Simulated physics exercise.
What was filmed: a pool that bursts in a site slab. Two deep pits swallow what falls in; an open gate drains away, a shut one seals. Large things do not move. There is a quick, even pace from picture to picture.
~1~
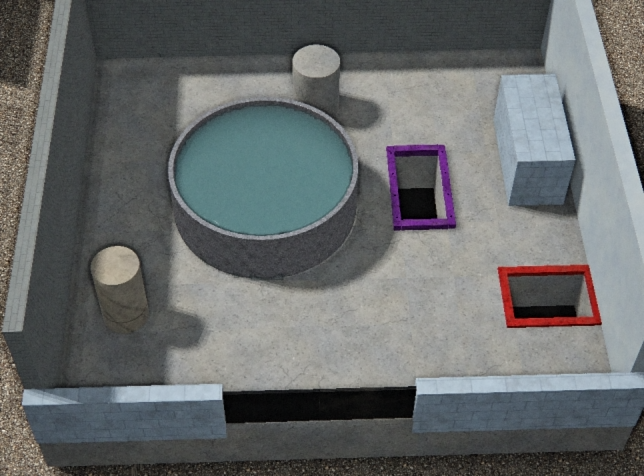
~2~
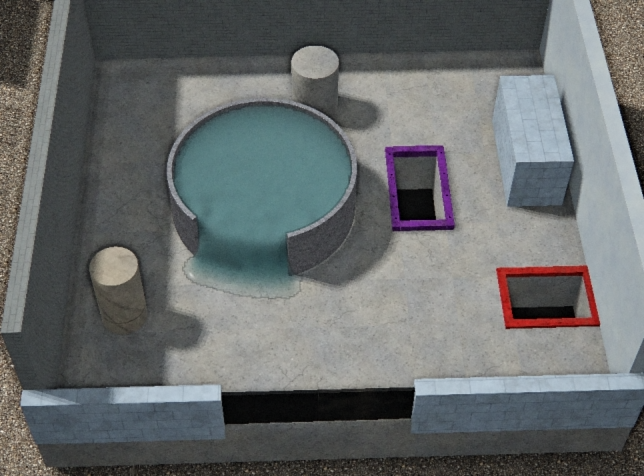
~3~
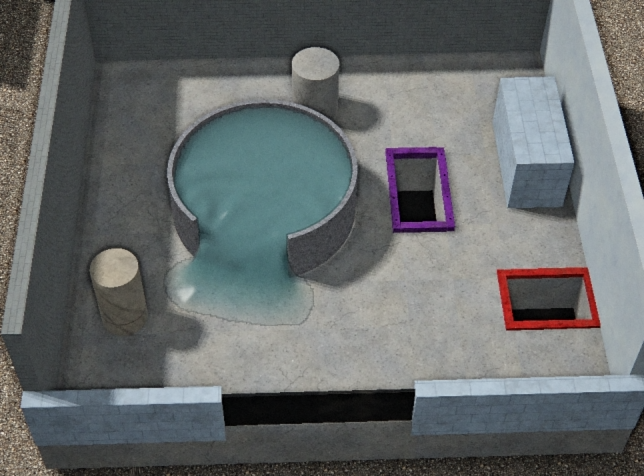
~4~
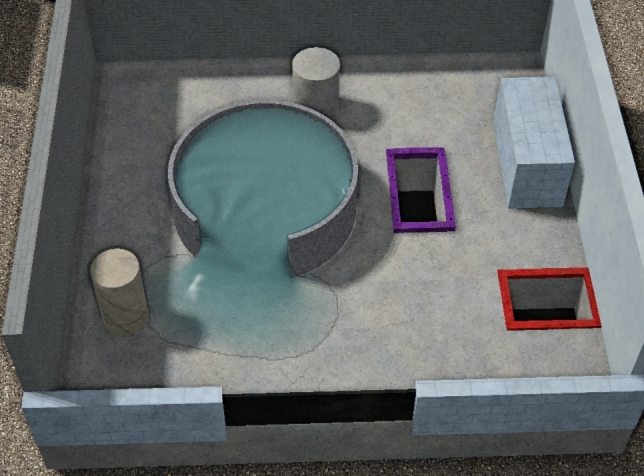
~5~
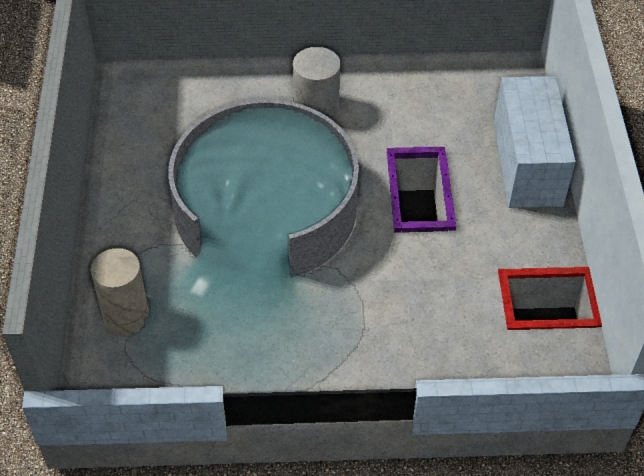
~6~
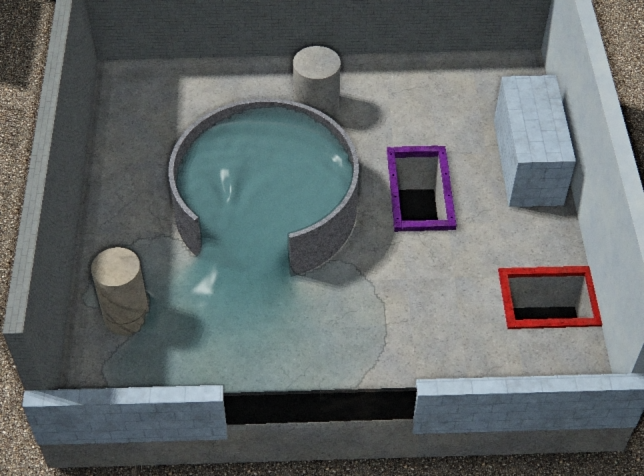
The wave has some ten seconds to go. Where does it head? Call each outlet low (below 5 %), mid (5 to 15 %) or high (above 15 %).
Outlets - gate: Low; purple pit: Low; red pit: High.
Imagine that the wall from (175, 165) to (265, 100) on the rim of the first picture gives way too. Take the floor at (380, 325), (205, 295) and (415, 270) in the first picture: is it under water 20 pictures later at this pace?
Going point by point: Left unwetted, waterlogged, left unwetted.
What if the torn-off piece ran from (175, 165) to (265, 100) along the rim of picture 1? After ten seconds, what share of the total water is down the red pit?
Roughly 6 per cent goes to the red pit.
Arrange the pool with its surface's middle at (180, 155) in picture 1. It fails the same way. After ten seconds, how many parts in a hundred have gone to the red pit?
I'd put the red pit at 30 % of the whole.
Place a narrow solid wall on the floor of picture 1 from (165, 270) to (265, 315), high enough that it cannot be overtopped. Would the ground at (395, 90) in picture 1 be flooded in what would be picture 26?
That spot: Spared.
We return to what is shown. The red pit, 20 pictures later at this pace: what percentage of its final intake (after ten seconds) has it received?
Around 10 percent.
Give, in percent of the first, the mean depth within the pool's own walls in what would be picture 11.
Some 66 per cent.
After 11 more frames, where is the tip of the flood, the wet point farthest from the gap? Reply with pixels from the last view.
The flood front should get to about (590, 403).
A moment on, water covers 25 % of the floor; the gate 0 %, the purple pit 0 %, the red pit 0 %.
Next, water covers 30 % of the floor; the gate 0 %, the purple pit 0 %, the red pit 0 %.
Then, water covers 55 % of the floor; the gate 0 %, the purple pit 0 %, the red pit 1 %.
Later, water covers 85 % of the floor; the gate 0 %, the purple pit 0 %, the red pit 8 %.
In the end, water covers 100 % of the floor; the gate 0 %, the purple pit 0 %, the red pit 17 %.
